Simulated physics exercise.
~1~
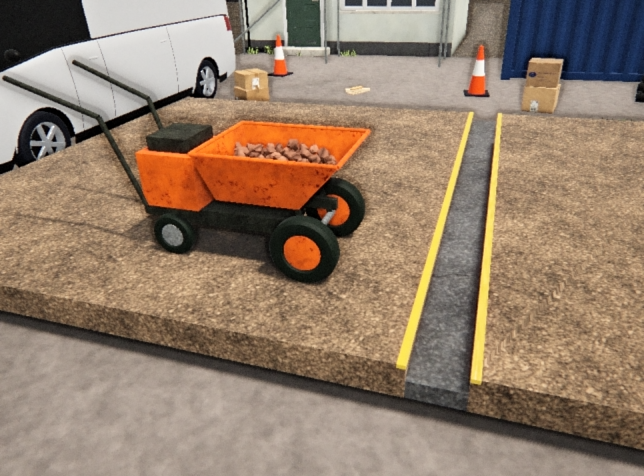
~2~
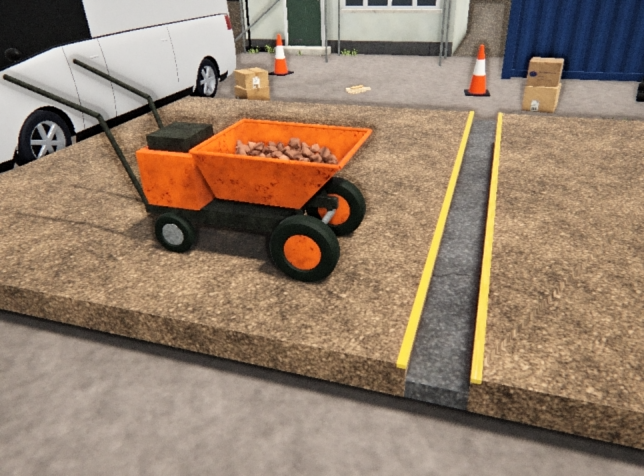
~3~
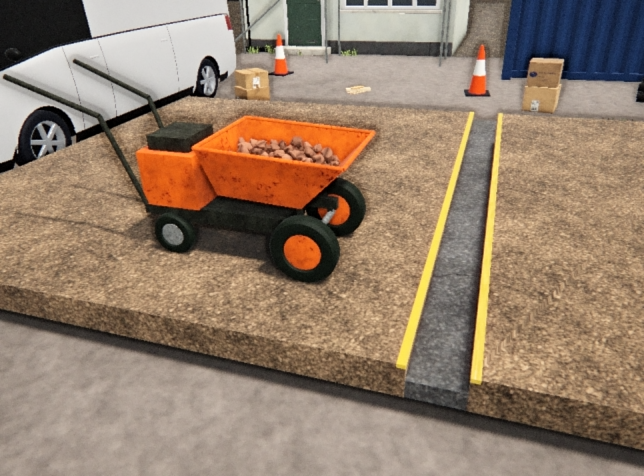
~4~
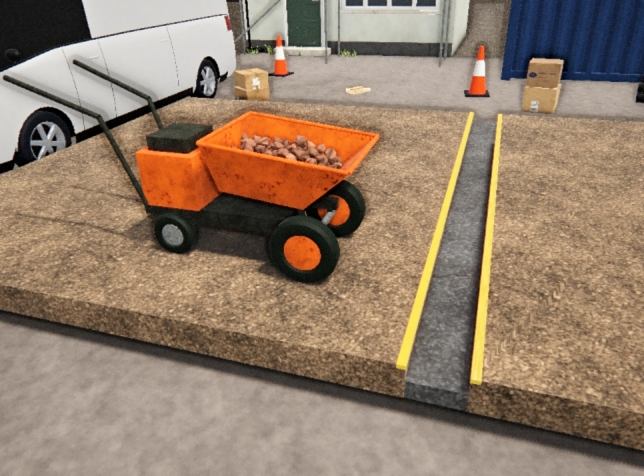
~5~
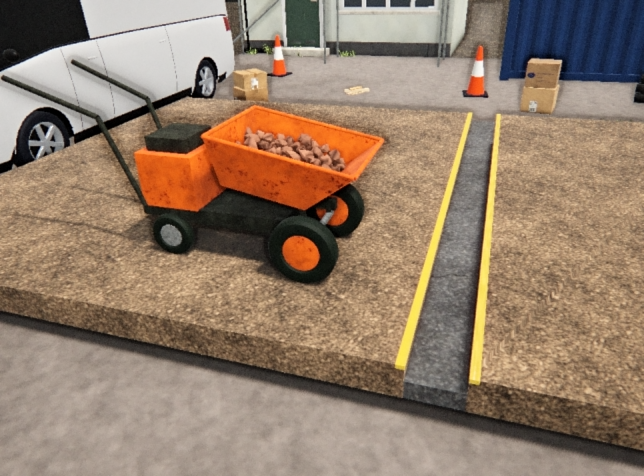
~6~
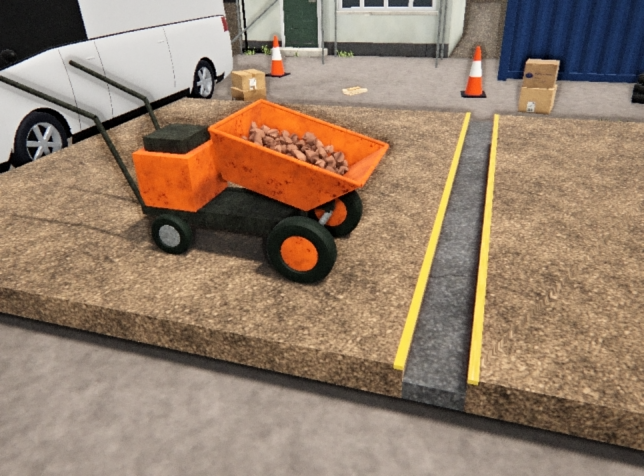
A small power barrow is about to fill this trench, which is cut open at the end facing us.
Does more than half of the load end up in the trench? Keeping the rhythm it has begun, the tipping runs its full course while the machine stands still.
Yes.
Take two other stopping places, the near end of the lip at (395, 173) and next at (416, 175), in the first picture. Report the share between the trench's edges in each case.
You'd see around 40 per cent the first time and around 10 per cent the second.
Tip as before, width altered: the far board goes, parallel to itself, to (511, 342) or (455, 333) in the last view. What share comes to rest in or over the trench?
You'd get 80 % in the first case and 50 % in the second.
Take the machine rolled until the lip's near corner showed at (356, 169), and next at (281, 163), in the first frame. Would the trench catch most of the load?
Place one: The greater share; place two: The lesser share.
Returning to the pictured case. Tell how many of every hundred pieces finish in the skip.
About 5 per cent.
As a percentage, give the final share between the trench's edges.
That share is close to 70 %.
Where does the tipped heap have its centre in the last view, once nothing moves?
Once it all stops, the middle lies near (445, 272).
Soon after the last picture, skip tipped steeply; all in the skip.
A little later, skip tipped steeply; nearly all in the skip; a small part short of the trench; a stray few in or heaped over the trench.
Later still, skip tipped right over; a small part in the skip; a small part short of the trench; about two thirds in or heaped over the trench; a stray few beyond it.
At rest, skip tipped right over; a small part in the skip; about a quarter short of the trench; about two thirds in or heaped over the trench; a small part beyond it.
